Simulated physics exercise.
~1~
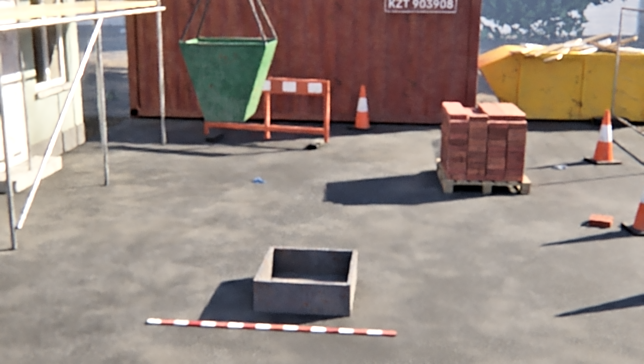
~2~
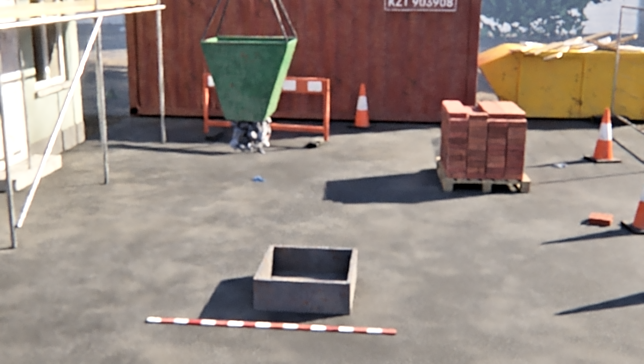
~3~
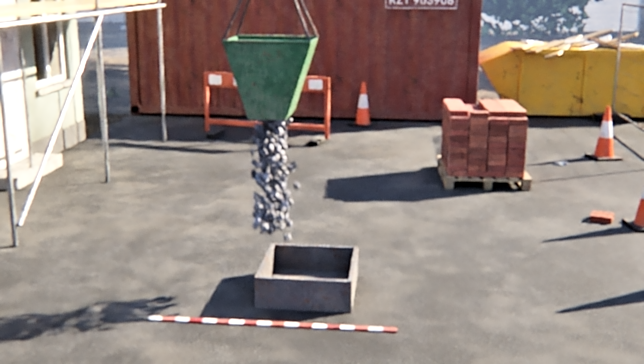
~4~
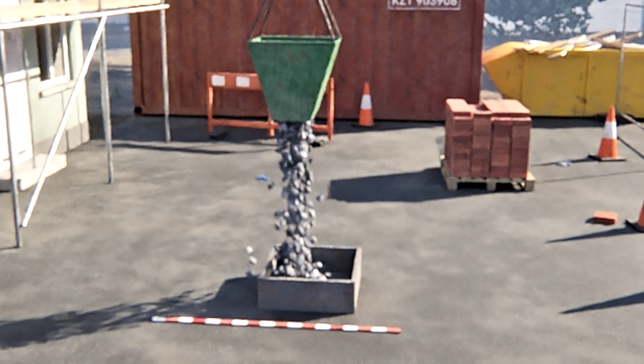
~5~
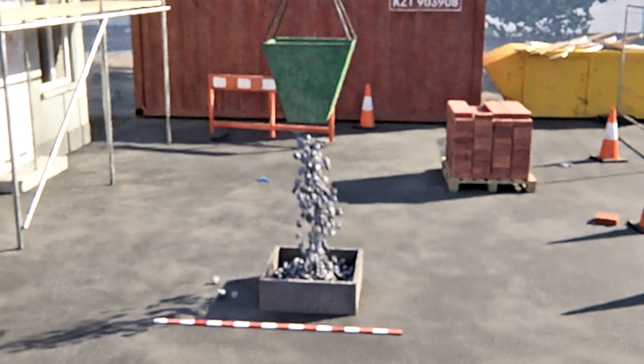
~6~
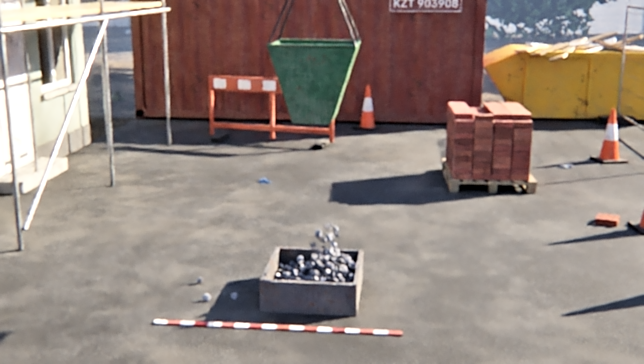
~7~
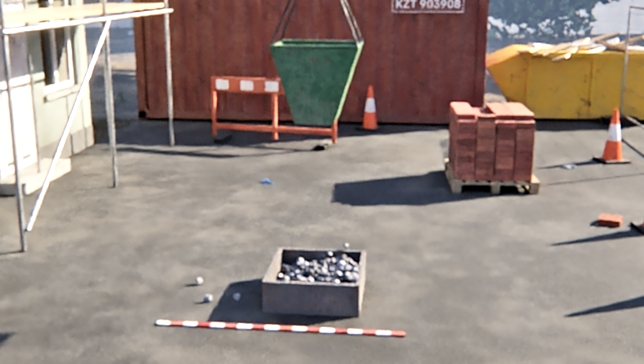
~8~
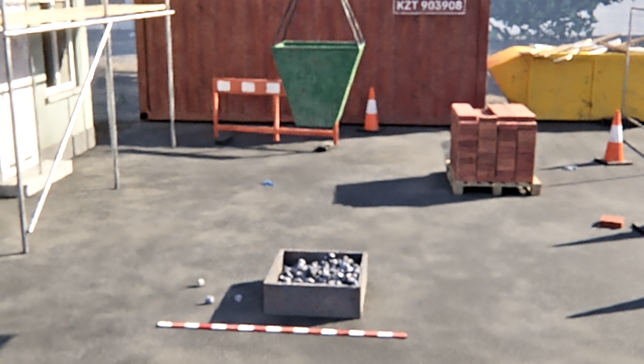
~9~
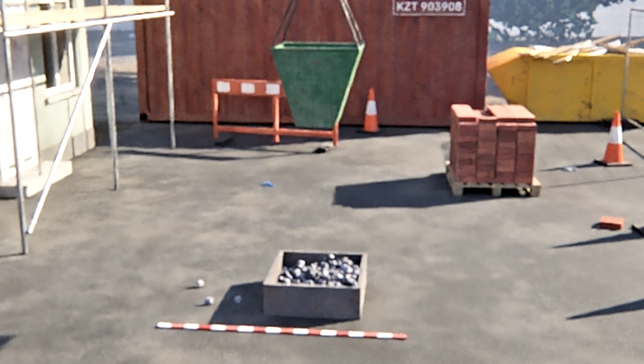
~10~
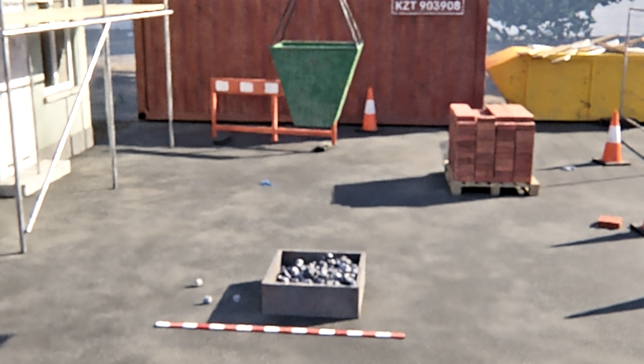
The video shows a green skip hanging over a paved yard and moving right as grey stones pour from its bottom into a low square bin beside a red-and-white staff. The skip empties and stops, leaving nearly all the stones in the bin and a few on the ground to its left.
